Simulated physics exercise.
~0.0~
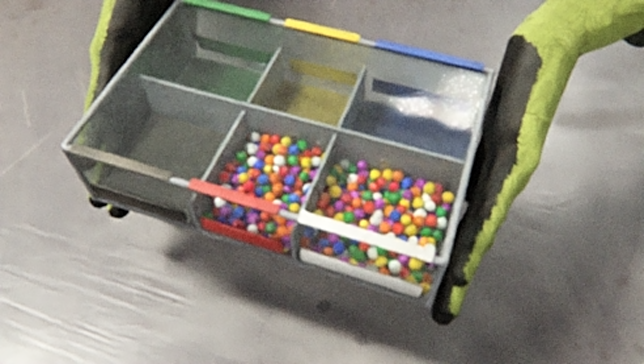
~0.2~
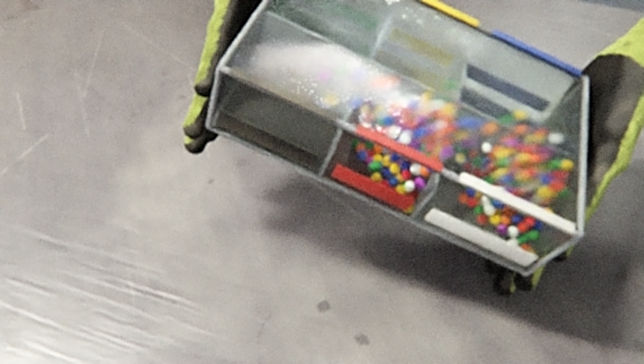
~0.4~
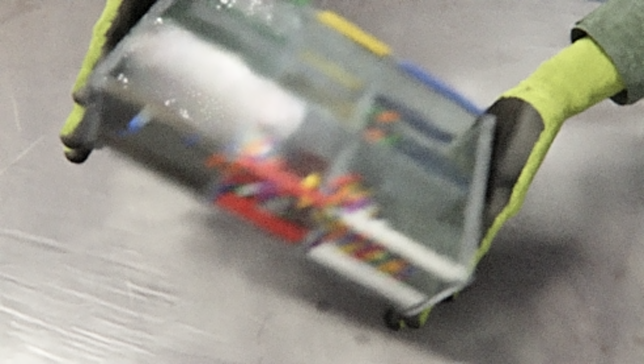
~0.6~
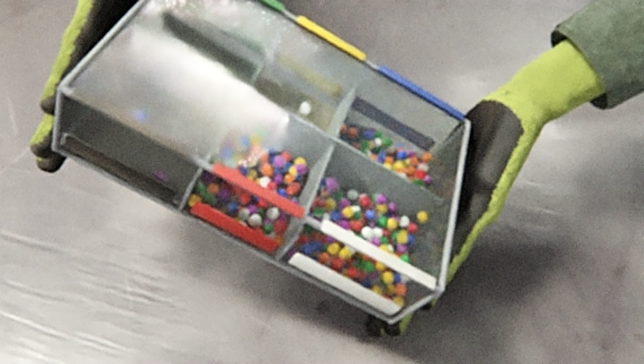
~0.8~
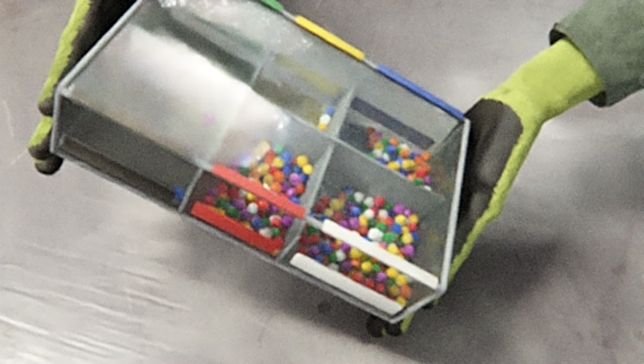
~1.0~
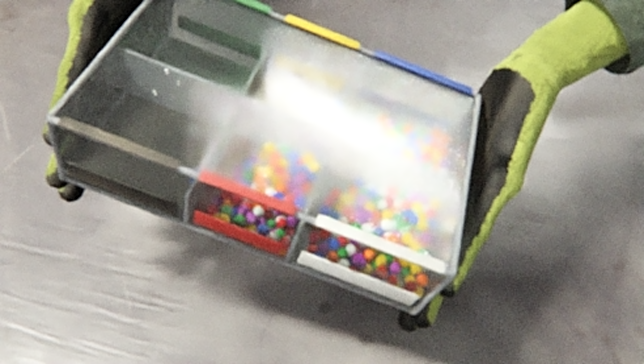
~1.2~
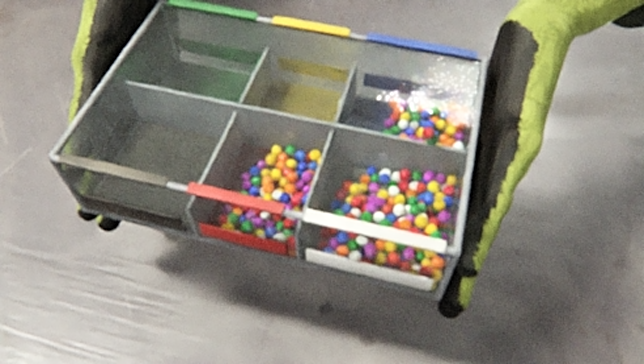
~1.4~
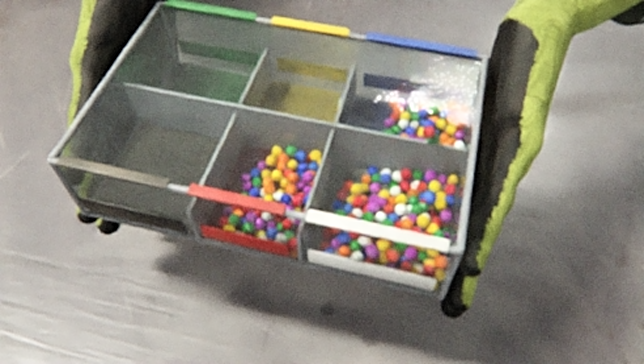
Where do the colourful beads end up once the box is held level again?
They end up in the red, white and blue compartments, with the largest share in the white one. The green, yellow and black compartments are left empty.
